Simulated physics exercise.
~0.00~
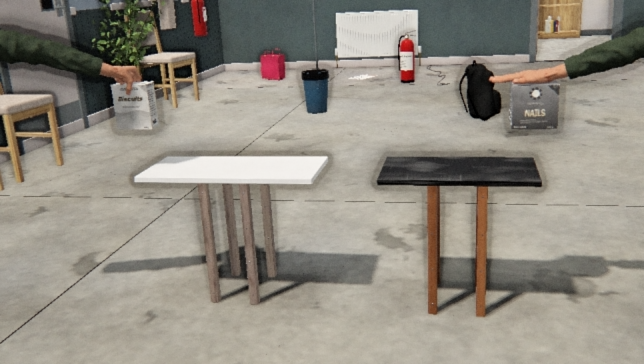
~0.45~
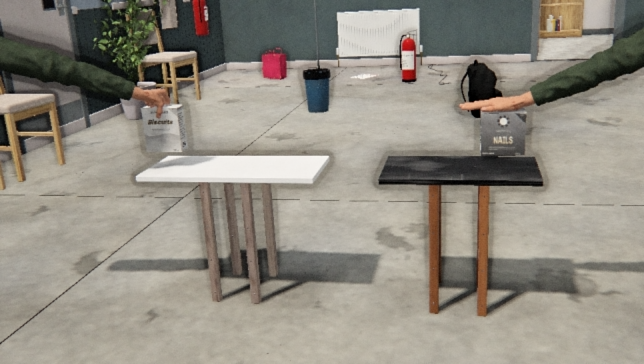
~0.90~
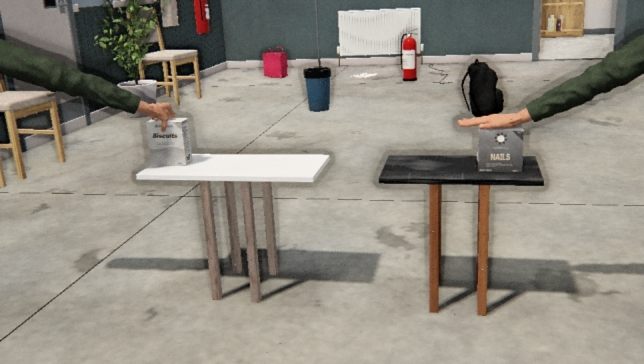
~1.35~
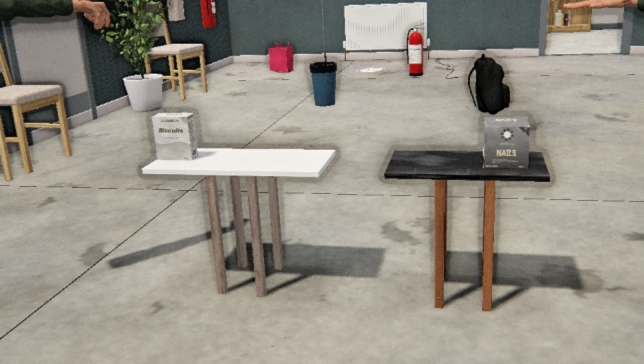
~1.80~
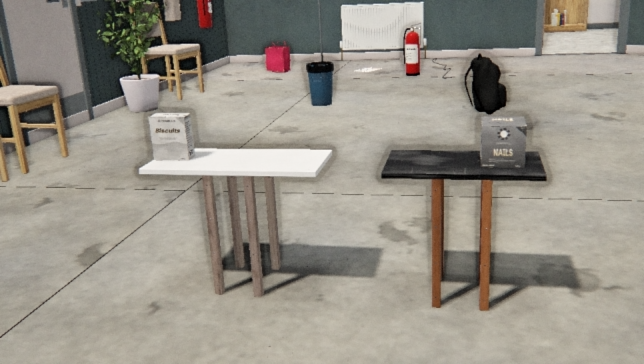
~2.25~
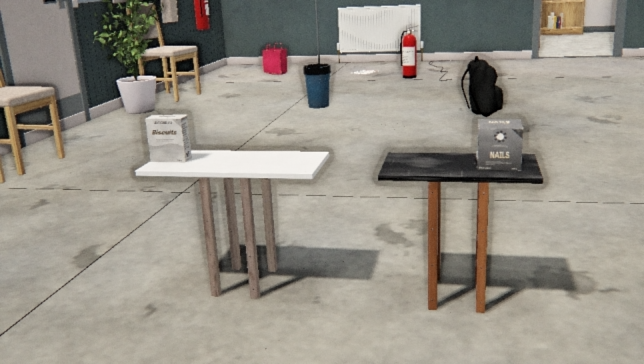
Two hands set a packet and a box on separate small tables, which stay standing.
